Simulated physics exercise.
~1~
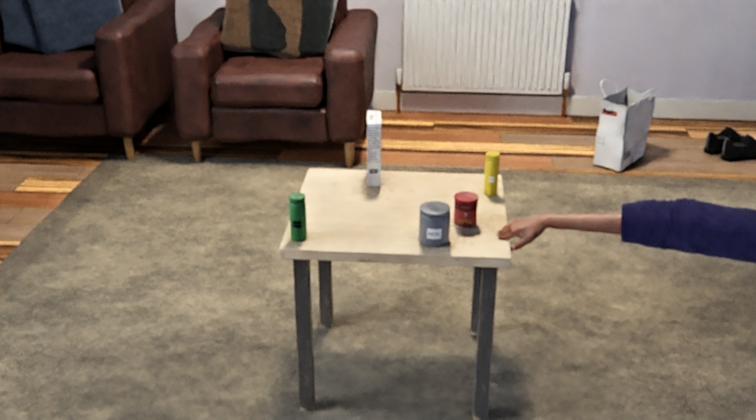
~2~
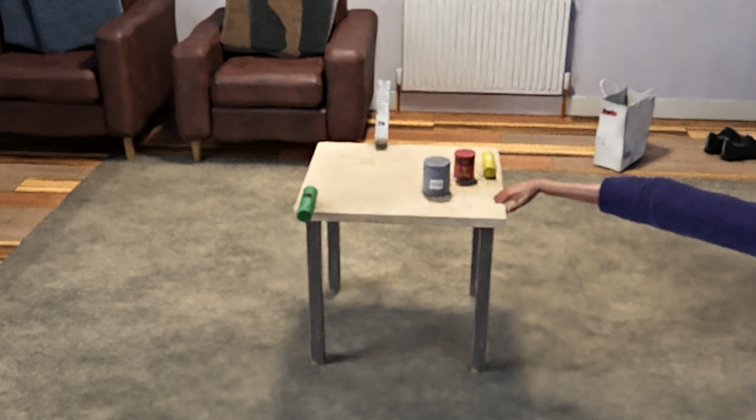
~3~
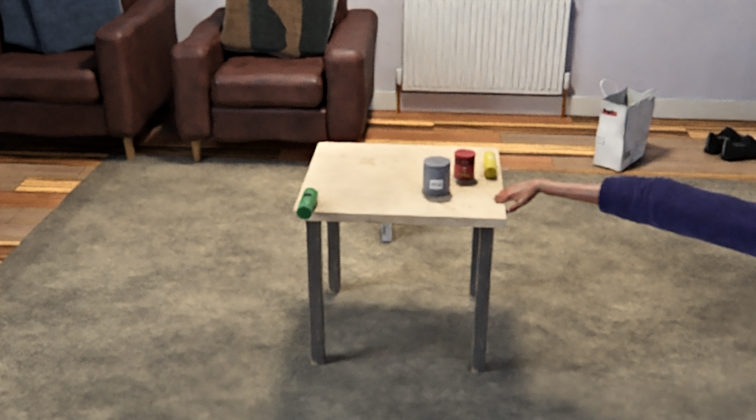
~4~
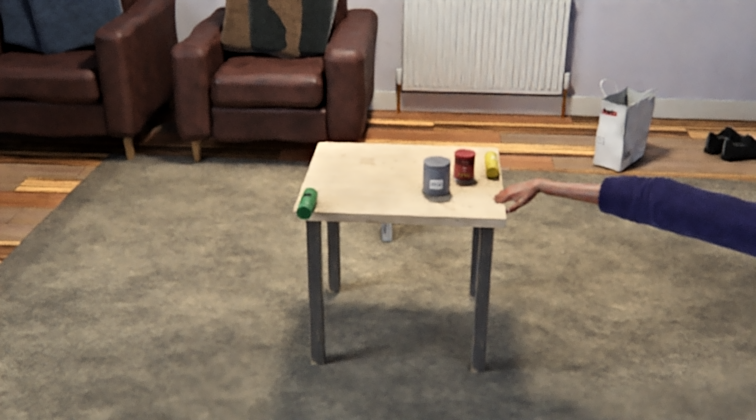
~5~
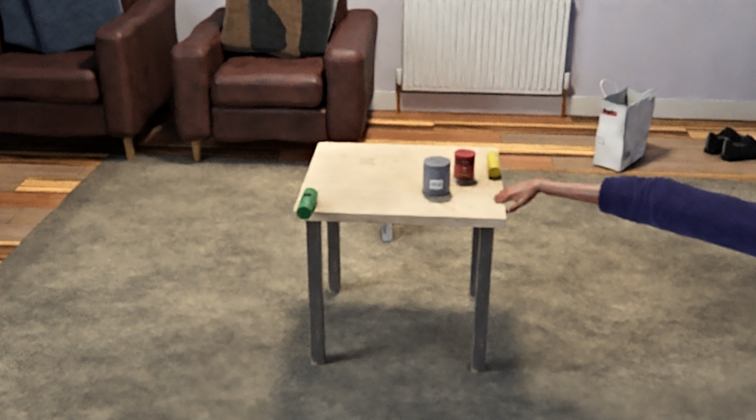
At first, a green shaker, a white packet, a grey jar, a red tin and a yellow shaker all stand upright on a small side table, while a hand reaches in from the right to its edge. The hand shoves the table a short way back, away from the viewer. The green and yellow shakers topple onto their sides, and the white packet leans beyond the far edge. It then drops to the carpet behind the table. In the end, the packet lies on the floor, both shakers lie on the tabletop, and the jar and tin remain standing.
